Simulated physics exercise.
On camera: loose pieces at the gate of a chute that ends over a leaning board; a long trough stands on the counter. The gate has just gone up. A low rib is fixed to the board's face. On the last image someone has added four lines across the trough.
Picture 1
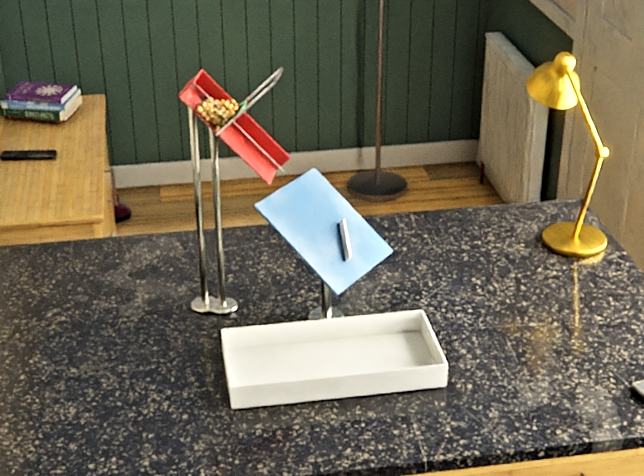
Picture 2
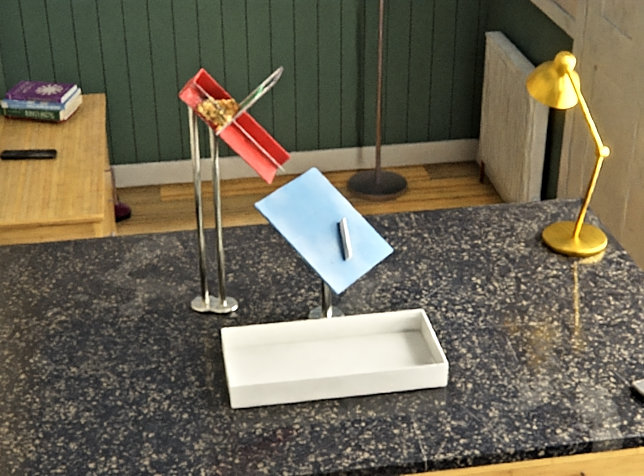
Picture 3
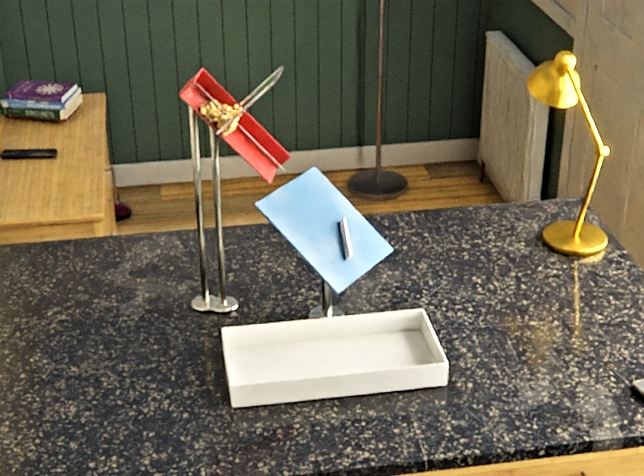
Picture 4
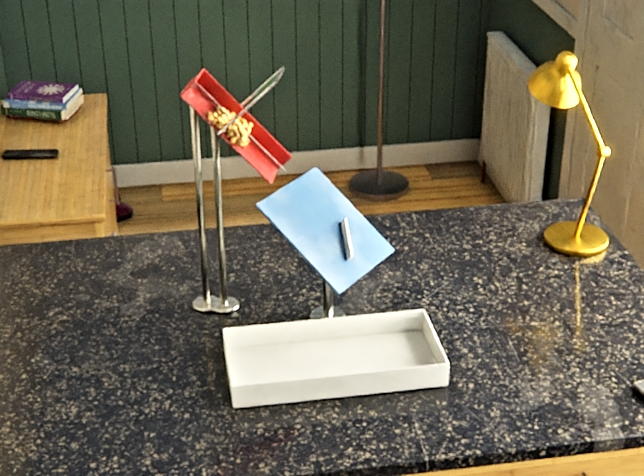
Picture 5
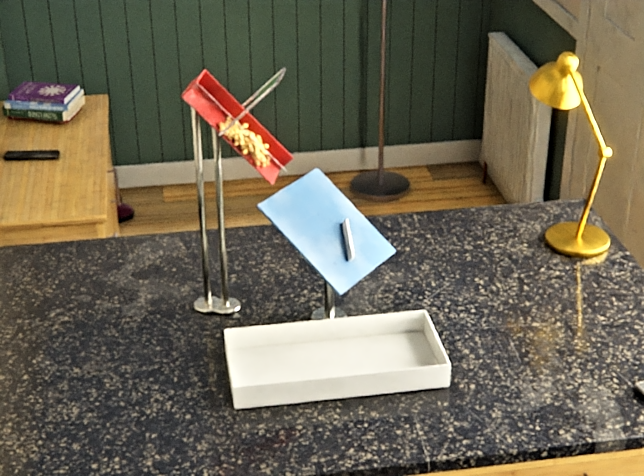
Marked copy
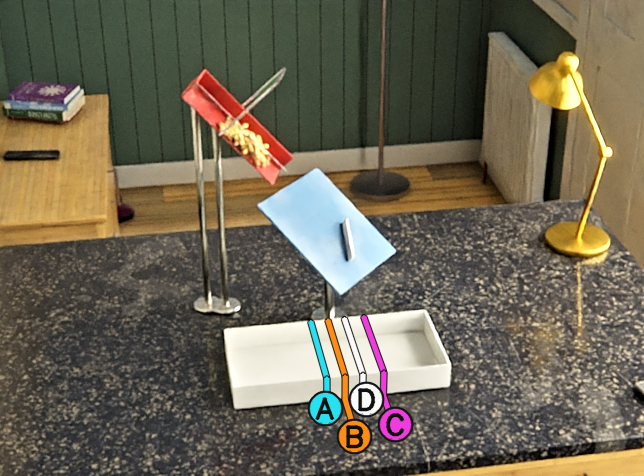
At the start, a clump of small tan pieces sits high in a sloping red chute above a tilted blue board and an empty white trough. The pieces begin sliding down to the right, slowly at first, then spread out along the lower part of the chute, nearing its lip.
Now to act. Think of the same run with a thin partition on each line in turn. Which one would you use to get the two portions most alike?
Take C.
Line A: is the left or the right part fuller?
The right side.
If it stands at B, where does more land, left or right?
Right.
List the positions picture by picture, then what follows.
The first frame shows load behind the gate at (220, 111), dried chickpeas; lip of the chute at (273, 178), sloping fairly steeply.
The second frame shows middle of the board at (326, 228), tilted fairly steeply; middle of its low edge at (367, 271); of its high edge at (286, 185).
The third frame shows front corners of the trough at (232, 385) and (447, 363), empty; front of the load at (233, 127).
The fourth frame shows middle of the load at (233, 125); its front at (248, 140), about a third of the way to the lip; rib from (346, 218) to (352, 256).
The fifth frame shows middle of the load at (248, 139); its front at (267, 163), most of the way to the lip.
On the marked copy, line A crosses the front rim at (326, 377); line B crosses the front rim at (345, 375); line C crosses the front rim at (383, 371); line D crosses the front rim at (362, 374).
If A is chosen, of what is caught, none on the left of the divider, all on the right.
If B is chosen, of what is caught, none on the left of the divider, all on the right.
If C is chosen, of what is caught, about half on the left of the divider, about half on the right.
If D is chosen, of what is caught, a small part on the left of the divider, nearly all on the right.
